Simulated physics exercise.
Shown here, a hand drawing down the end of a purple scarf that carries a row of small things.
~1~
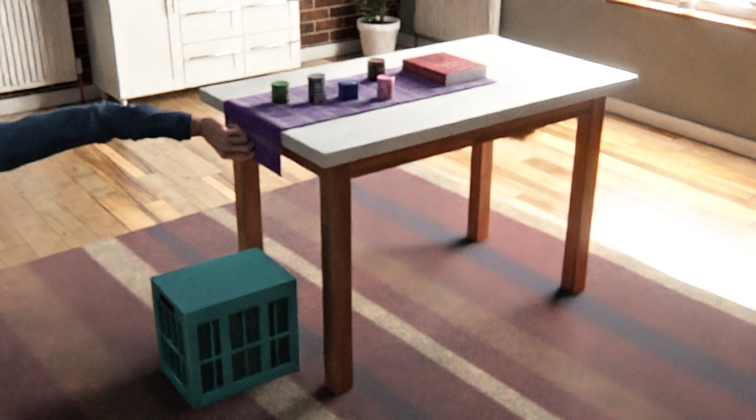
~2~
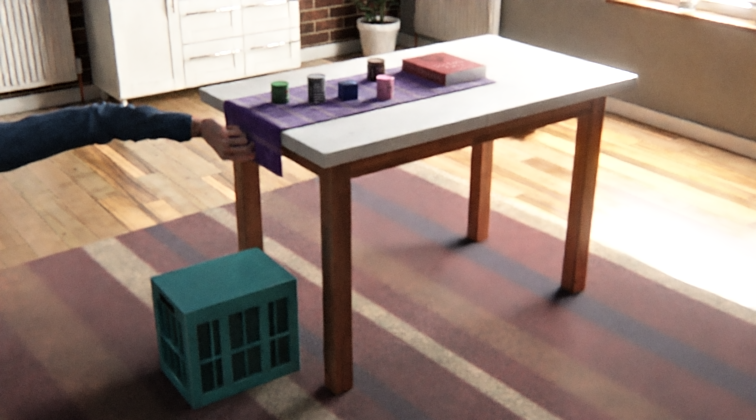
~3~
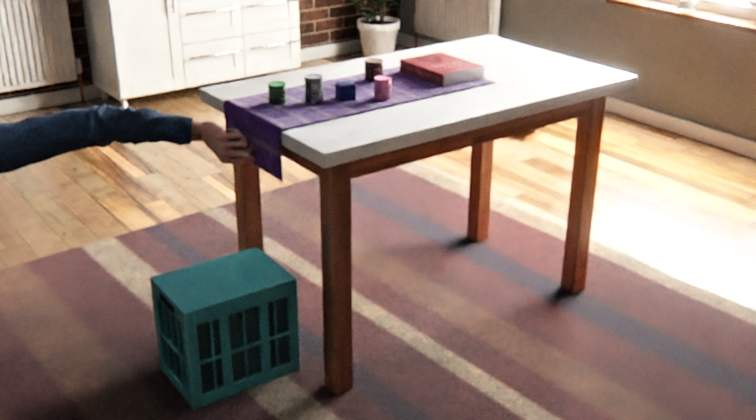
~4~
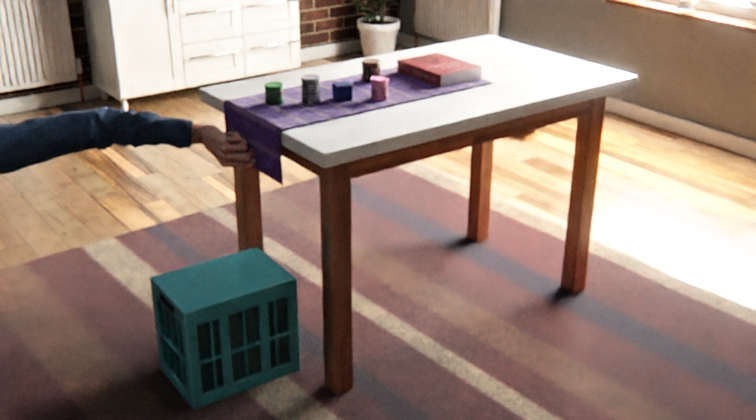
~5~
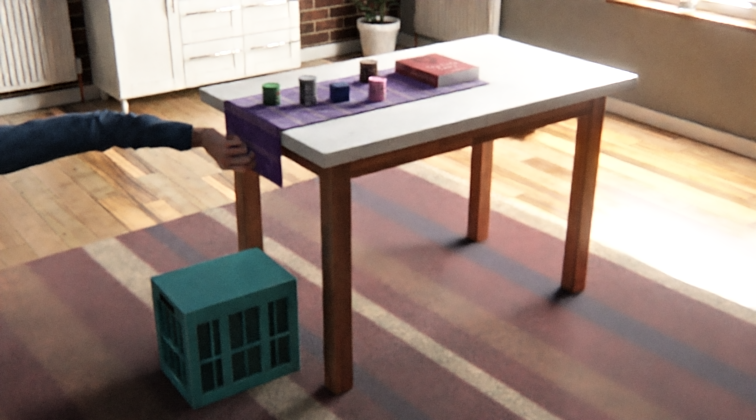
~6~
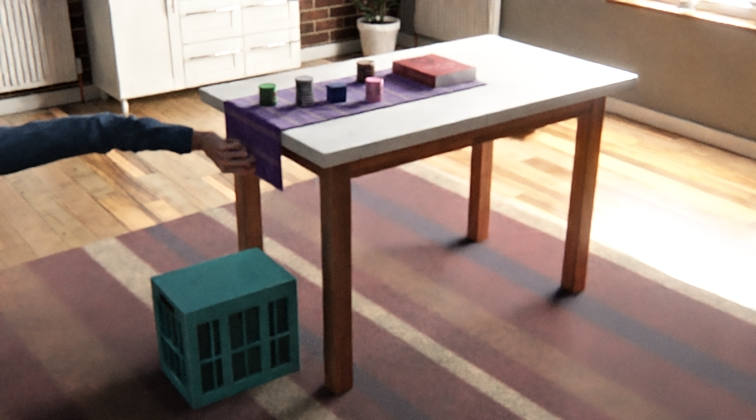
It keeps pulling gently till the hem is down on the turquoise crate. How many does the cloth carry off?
The count of fallen things is three.
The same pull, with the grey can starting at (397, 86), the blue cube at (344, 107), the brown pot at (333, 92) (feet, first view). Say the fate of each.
The grey can stays on; the blue cube is carried off; the brown pot falls.
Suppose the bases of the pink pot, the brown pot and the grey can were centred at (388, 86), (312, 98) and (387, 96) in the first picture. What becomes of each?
The pink pot keeps its place on top, the brown pot tumbles off, the grey can holds on.
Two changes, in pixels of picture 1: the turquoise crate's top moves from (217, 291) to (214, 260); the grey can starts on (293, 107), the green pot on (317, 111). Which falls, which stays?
The grey can is carried off; the green pot falls.
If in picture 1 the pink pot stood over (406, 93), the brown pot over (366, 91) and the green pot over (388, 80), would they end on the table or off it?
The pink pot stays on; the brown pot survives; the green pot stays on.
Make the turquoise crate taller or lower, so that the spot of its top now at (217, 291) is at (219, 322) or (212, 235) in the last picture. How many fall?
In that case 4 and 1.
A little later, hem near (255, 222); green pot gone.
Next, hem on the crate; green pot and grey can gone.
When it is over, hem on the crate; green pot, grey can and blue cube gone. It carries off three.
